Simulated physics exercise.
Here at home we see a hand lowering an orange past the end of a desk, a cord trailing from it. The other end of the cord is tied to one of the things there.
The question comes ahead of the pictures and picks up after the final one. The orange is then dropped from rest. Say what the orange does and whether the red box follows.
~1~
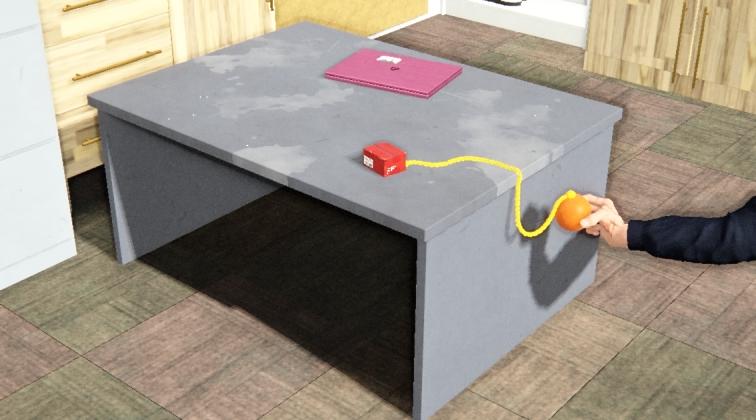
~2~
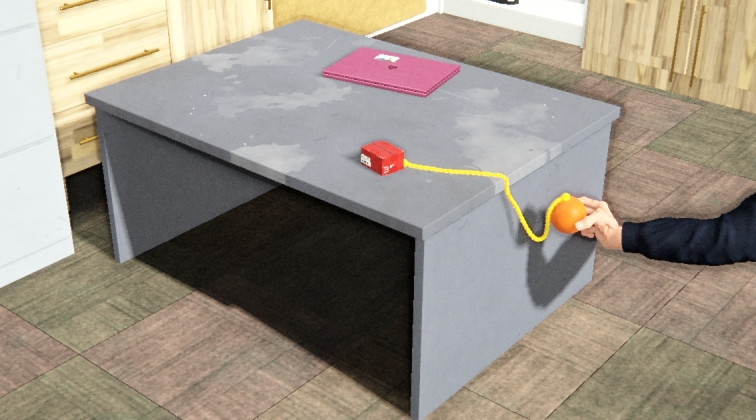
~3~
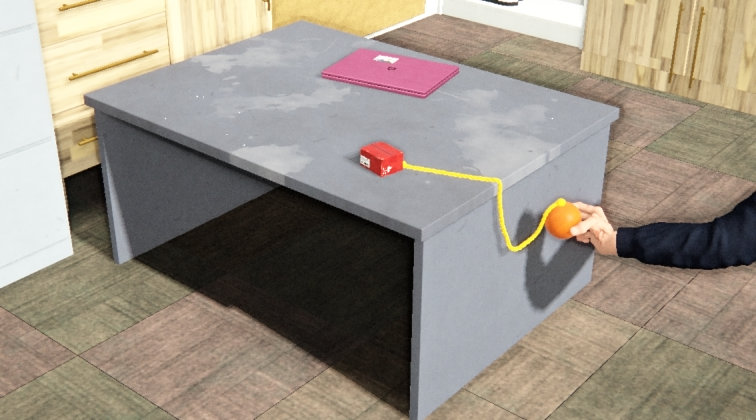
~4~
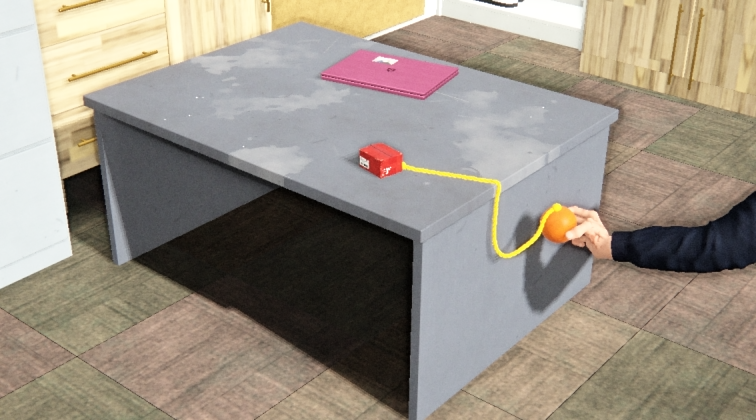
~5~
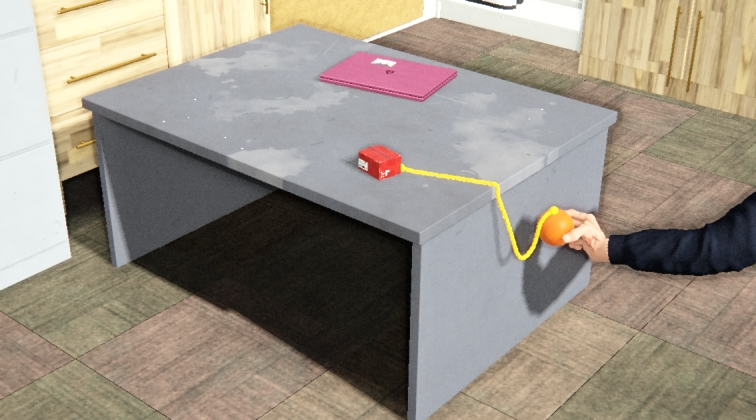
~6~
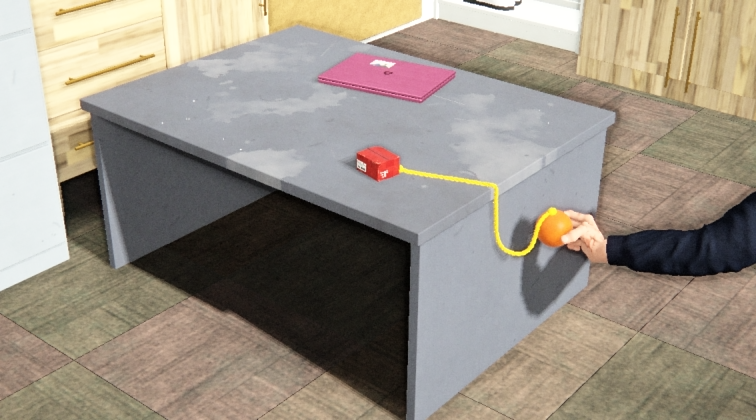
Well, the orange falls all the way; as for the red box, it tumbles off after it.
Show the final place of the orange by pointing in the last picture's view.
I'd mark it close to (574, 412).
Then, 0.30 s past the final frame, orange in the air near (542, 329); laptop still; box shifted a little.
Then, 0.62 s past the final frame, orange on the floor near (496, 358); laptop still; box over the edge.
Then, 0.94 s past the final frame, orange on the floor near (533, 378); laptop still; box down on the floor.
When it is over, orange on the floor near (573, 412); laptop still; box down on the floor. The orange drops all the way and the red box is dragged off.
